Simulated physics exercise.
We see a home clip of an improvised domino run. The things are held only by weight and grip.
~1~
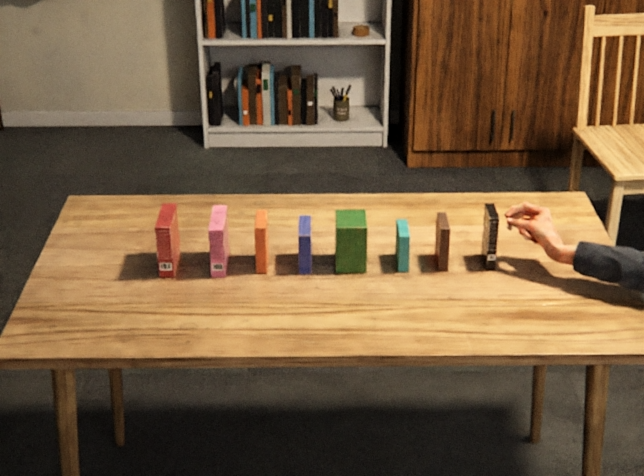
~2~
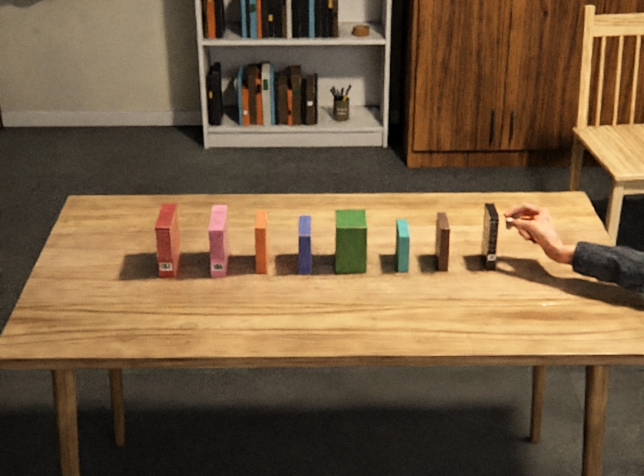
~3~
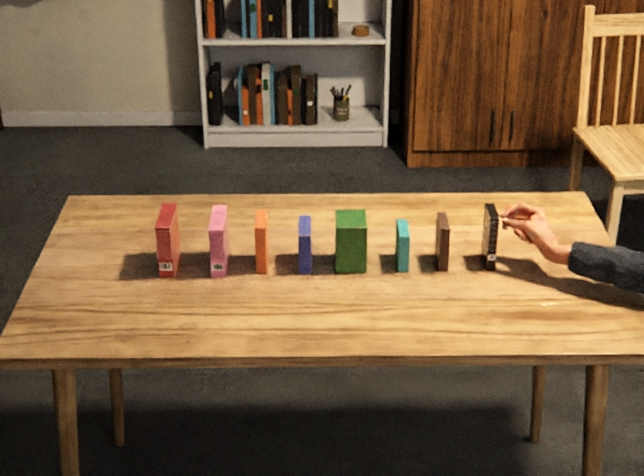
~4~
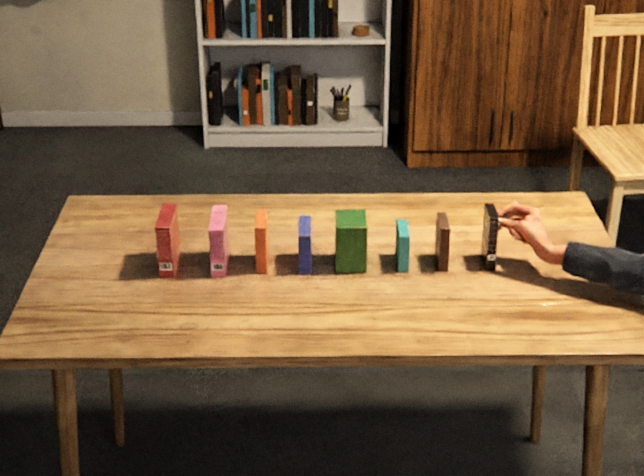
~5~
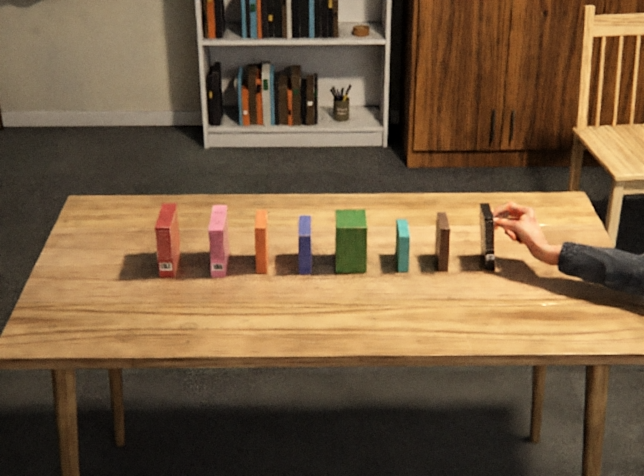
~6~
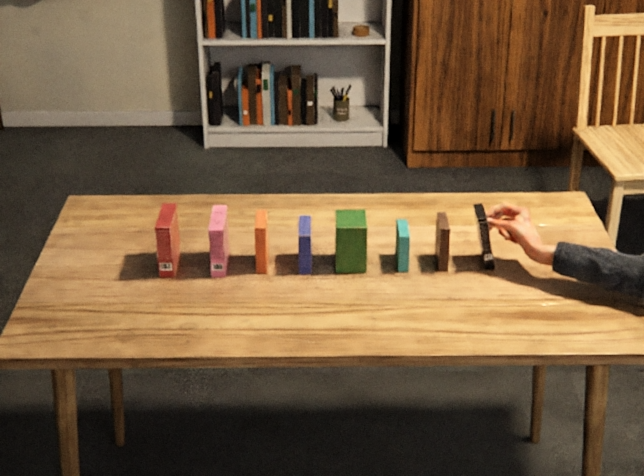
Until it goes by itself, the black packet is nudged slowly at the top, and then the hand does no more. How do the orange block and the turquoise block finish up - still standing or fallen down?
The orange block finishes standing; the turquoise block finishes fallen.
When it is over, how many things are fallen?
In all, 3.
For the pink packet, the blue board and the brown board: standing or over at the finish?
The pink packet stays up, the blue board stays up and the brown board tumbles.
Then, 0.50 s after the last picture, black packet 69° over; brown board tipped 28° from how it was.
Then, 0.70 s after the last picture, black packet 89° over; turquoise block tipped 47° from how it was near (386, 248); brown board tipped 67° from how it was.
At rest, tipped over on the table, brown board and turquoise block; the other 4 in place. Seen from the same camera at the end, orange block near (262, 242), turquoise block near (383, 258).
